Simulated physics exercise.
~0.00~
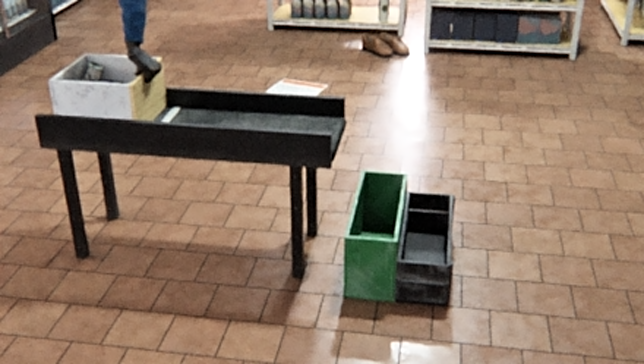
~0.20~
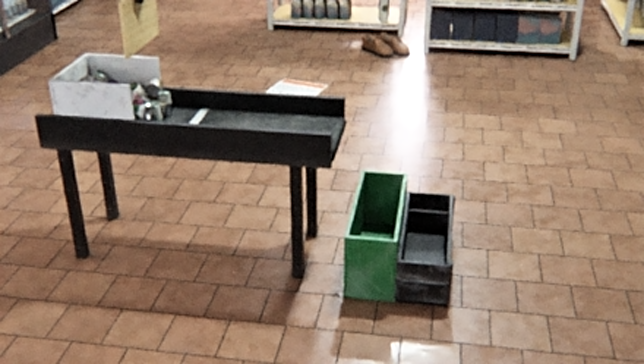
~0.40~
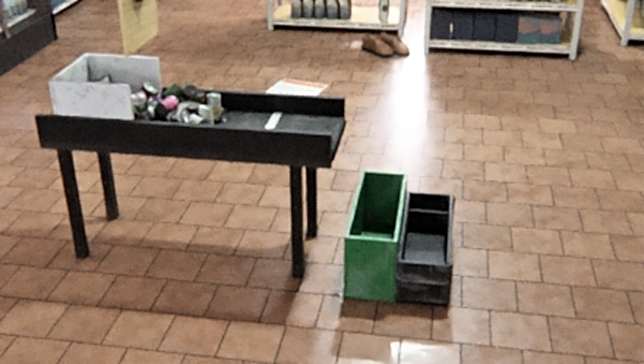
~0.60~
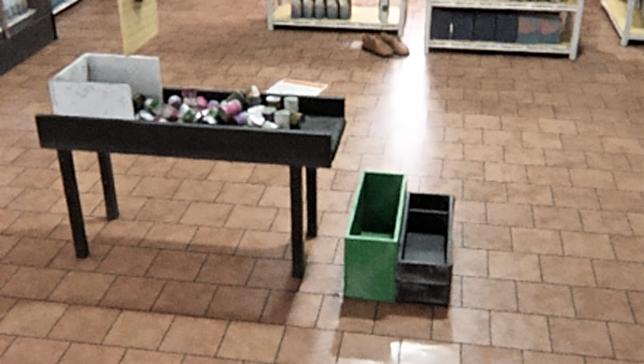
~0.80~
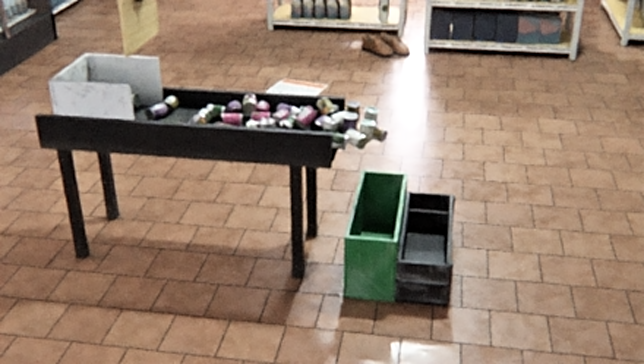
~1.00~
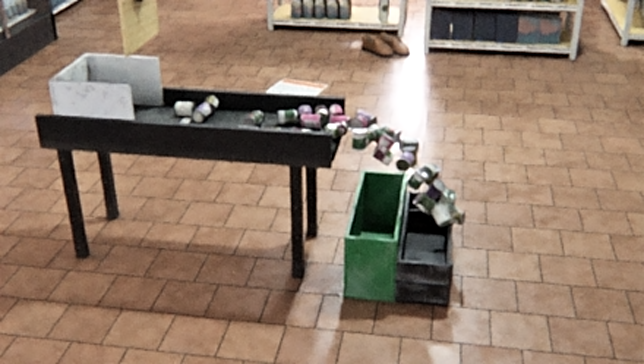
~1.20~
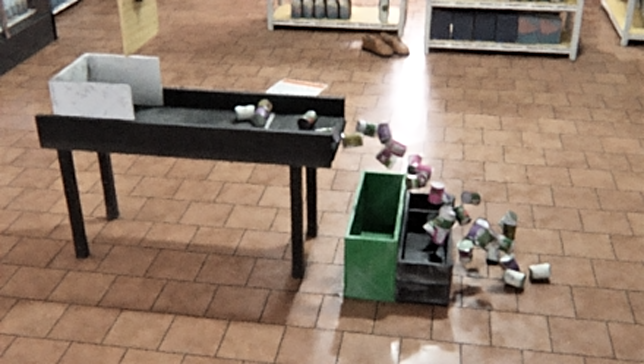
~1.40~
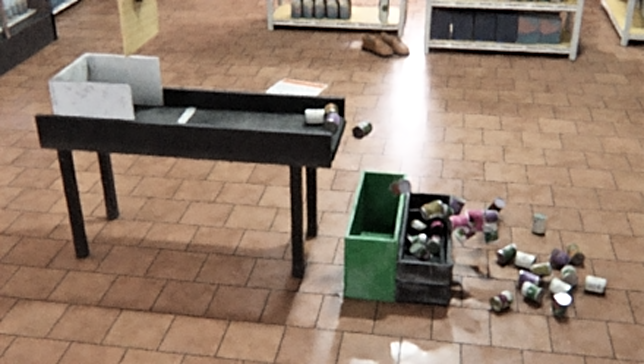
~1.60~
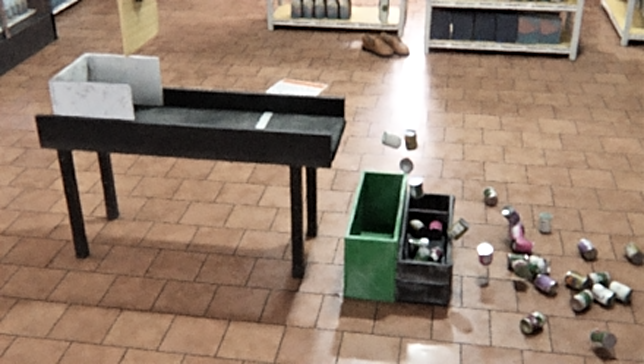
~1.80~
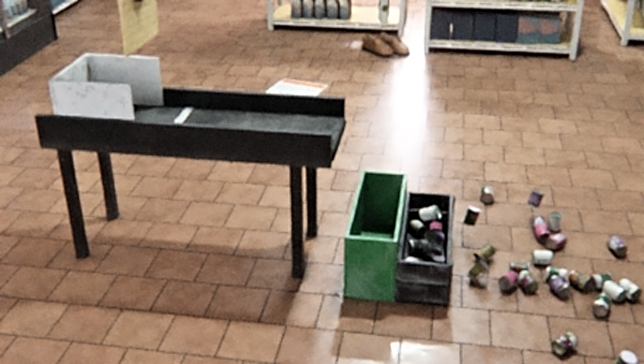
The clip opens on a black, table-like belt with a white pen at its left end, a hand gripping the yellowish gate, and a green bin and black tub on the tiled floor below. The gate is lifted, and a loose heap of small tins rides out to the right along with a white stripe on the belt. Reaching the end, the tins tumble off in a stream and sail over the green bin. Some drop into the black tub, while others hit the floor beyond it and scatter rightward. Finally the belt is bare, the green bin looks empty, several tins sit in the tub, and more lie strewn across the tiles.
